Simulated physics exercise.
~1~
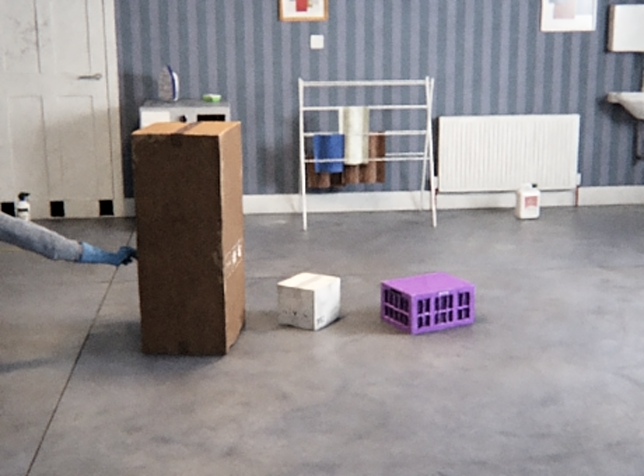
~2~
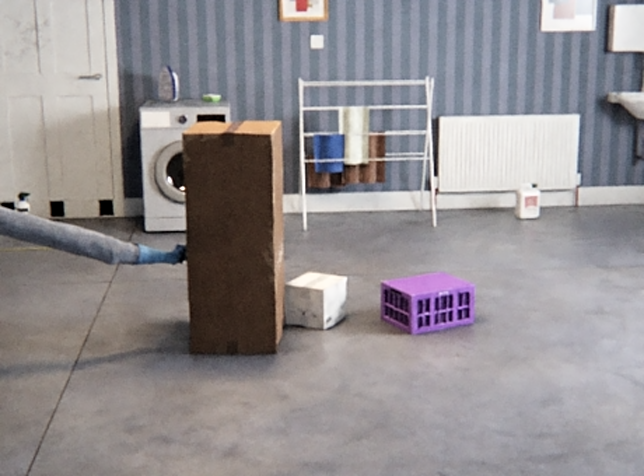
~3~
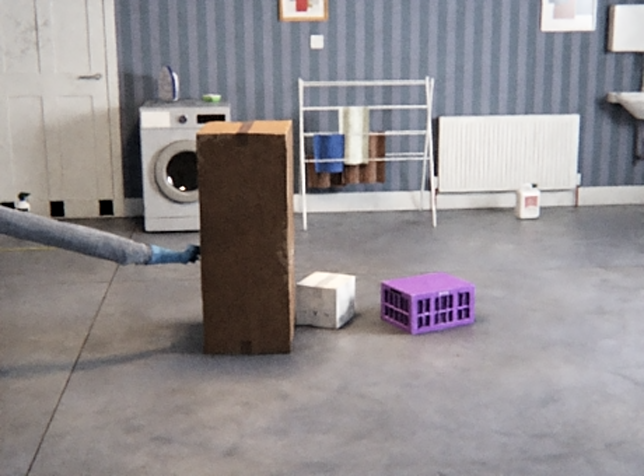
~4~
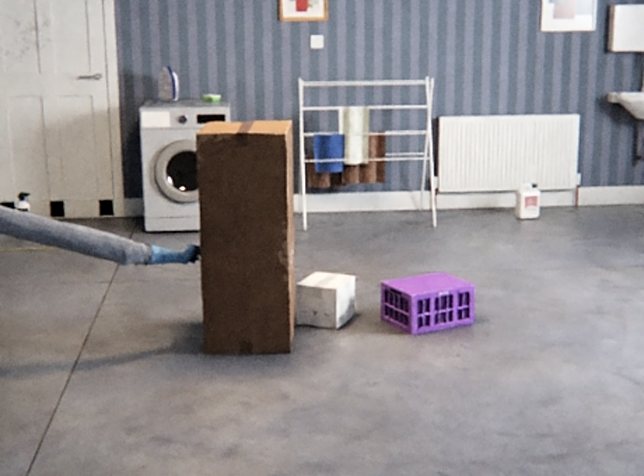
In a room, a gloved hand pushes a tall brown box right, nudging a white parcel, and it stays upright.
